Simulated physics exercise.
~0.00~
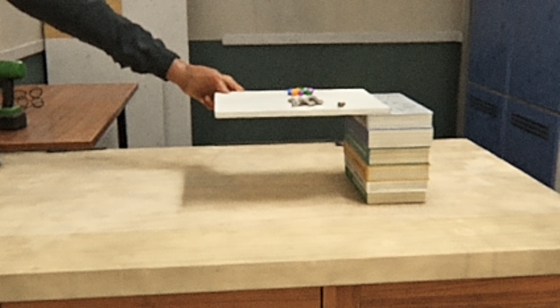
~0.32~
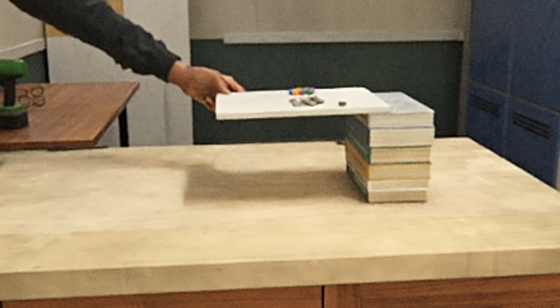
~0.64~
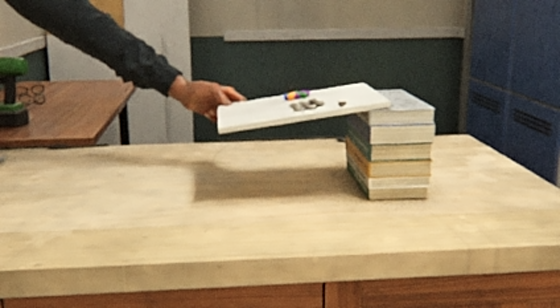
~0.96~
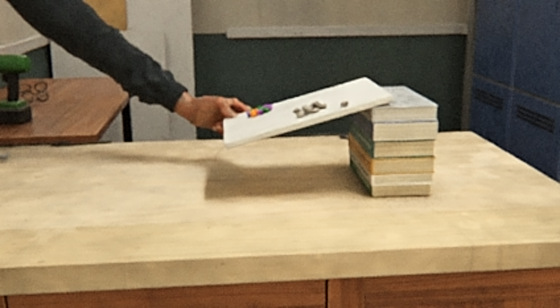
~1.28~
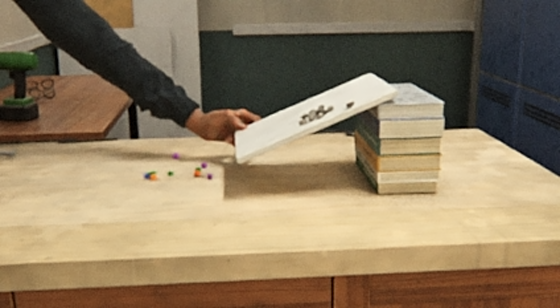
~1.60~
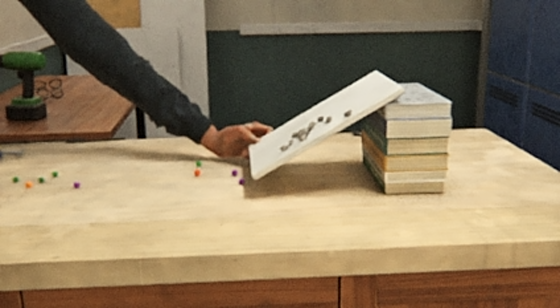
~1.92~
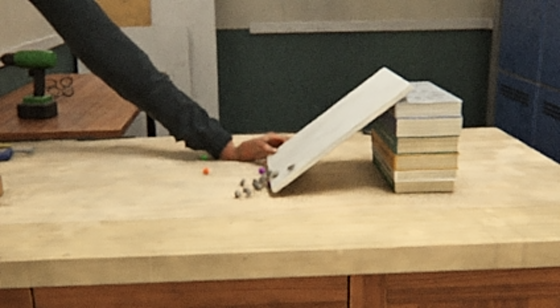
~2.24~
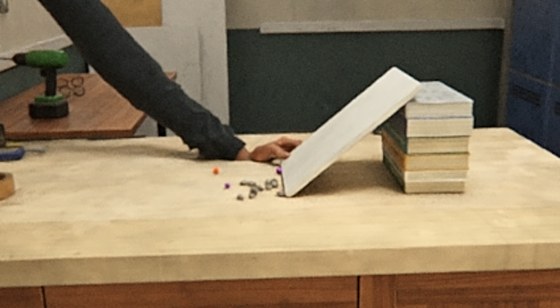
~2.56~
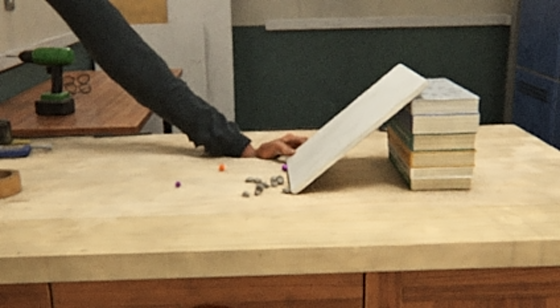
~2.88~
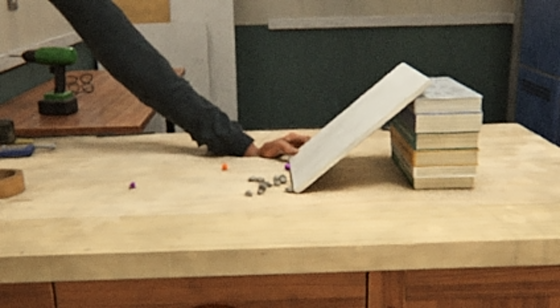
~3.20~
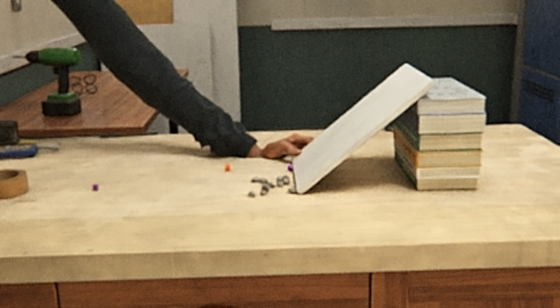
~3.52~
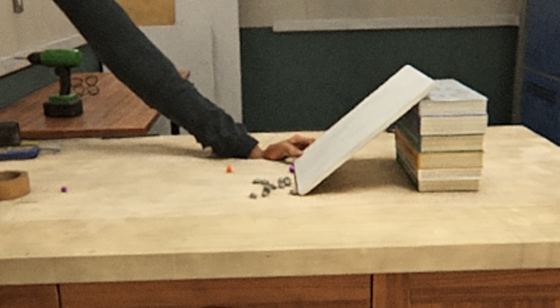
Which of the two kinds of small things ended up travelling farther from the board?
The colourful balls went farther, scattering well out to the left across the counter, while the grey pieces stopped close to the foot of the board.
